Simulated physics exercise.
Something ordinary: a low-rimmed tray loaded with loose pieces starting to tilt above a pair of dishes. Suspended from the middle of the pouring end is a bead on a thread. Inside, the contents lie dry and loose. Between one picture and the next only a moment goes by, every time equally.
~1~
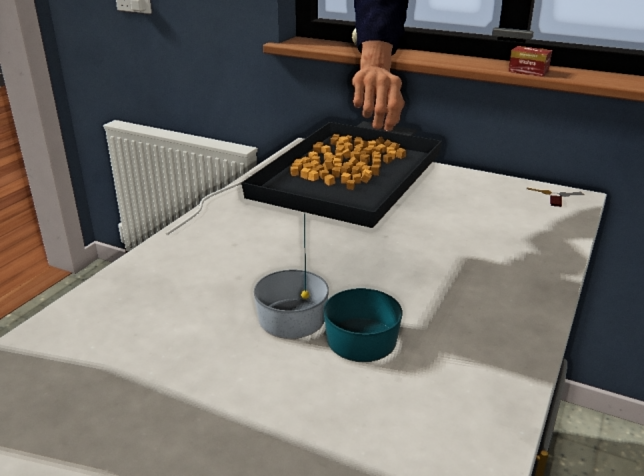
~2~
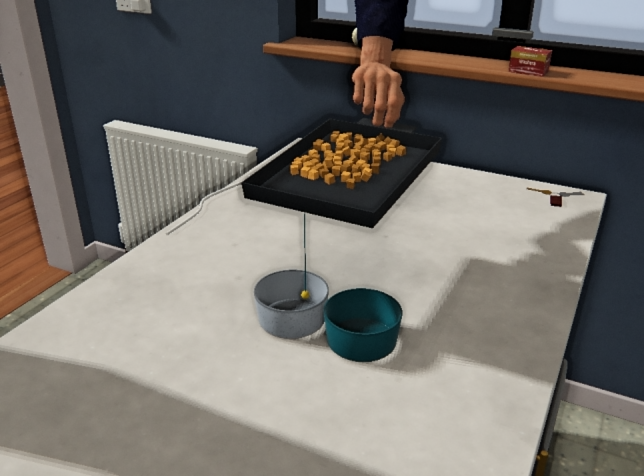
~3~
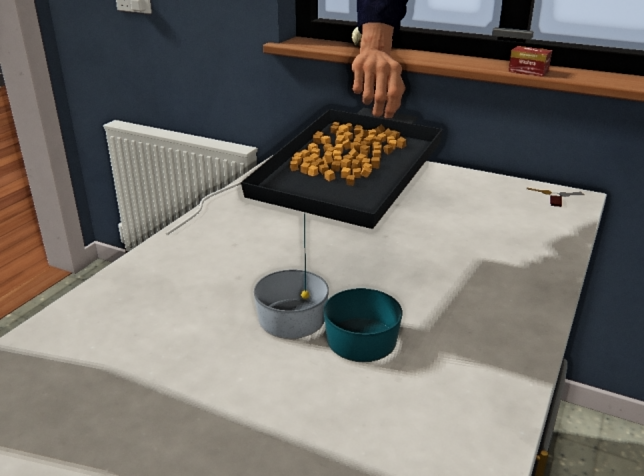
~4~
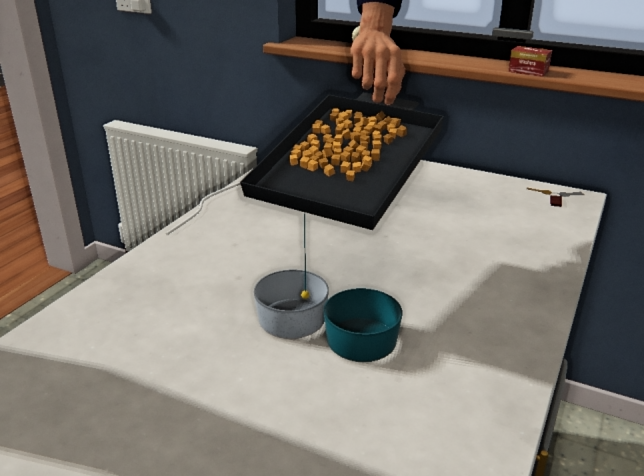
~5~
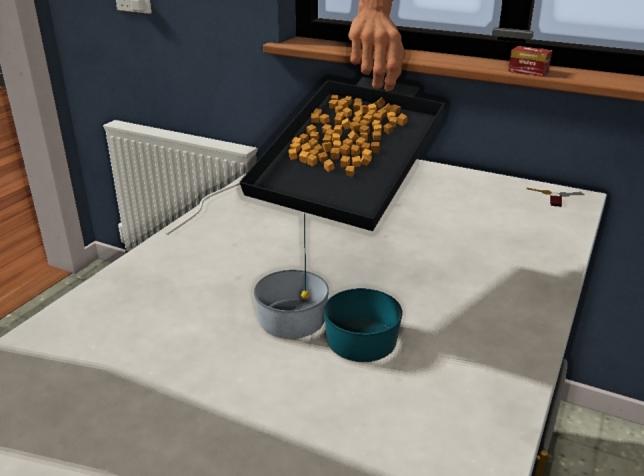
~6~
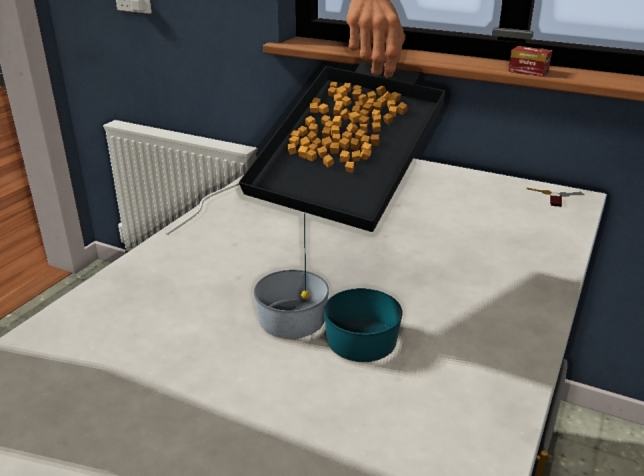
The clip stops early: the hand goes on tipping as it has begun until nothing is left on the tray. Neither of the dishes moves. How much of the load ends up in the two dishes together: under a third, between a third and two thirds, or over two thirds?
Together the dishes get under a third of it.
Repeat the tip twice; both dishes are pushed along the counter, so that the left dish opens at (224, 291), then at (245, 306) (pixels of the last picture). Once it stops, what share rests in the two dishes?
20 and 50 in a hundred.
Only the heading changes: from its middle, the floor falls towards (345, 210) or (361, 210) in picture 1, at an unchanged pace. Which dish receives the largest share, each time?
The rightmost dish, then the rightmost dish.
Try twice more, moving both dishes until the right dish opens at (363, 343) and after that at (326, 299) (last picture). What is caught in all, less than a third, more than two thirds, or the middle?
For the first spot it's above two thirds, and for the next one it's less than a third.
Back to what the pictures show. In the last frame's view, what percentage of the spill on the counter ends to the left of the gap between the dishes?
Estimate: About 70 per cent.
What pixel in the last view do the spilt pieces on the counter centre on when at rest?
About (305, 392) in the last picture.
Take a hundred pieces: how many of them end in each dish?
Left dish: 0; right dish: 0 percent.
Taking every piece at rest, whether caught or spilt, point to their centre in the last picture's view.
Roughly at pixel (305, 391).
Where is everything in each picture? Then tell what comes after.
Corners of the pouring end at (244, 182) and (373, 211), level; middle of the load at (356, 156), croutons; left dish at (273, 321); right dish at (347, 344); bead on its thread at (306, 295), in the first frame.
Corners of the pouring end at (244, 182) and (373, 211), level; middle of the load at (356, 154), in the second frame.
Corners of the pouring end at (243, 182) and (373, 213), tipped barely, lowest at the right corner; middle of the load at (356, 147), in the third frame.
Corners of the pouring end at (242, 182) and (373, 215), tipped a little, lowest at the right corner; middle of the load at (356, 137), in the fourth frame.
Corners of the pouring end at (242, 182) and (372, 217), tipped clearly, lowest at the right corner; middle of the load at (355, 127), in the fifth frame.
Corners of the pouring end at (241, 182) and (372, 219), tipped clearly, lowest at the right corner; middle of the load at (355, 117); left dish at (273, 321); right dish at (347, 344), in the sixth frame.
Soon, tray tipped steeply; all on the tray.
A while on, tray tipped past a quarter turn; about two thirds on the tray; about a third outside both; a stray few in the air.
Towards the end, tray tipped past a quarter turn; a stray few in the right dish; nearly all outside both.
Finally, tray tipped past a quarter turn; a stray few in the right dish; none in the left dish; nearly all outside both.
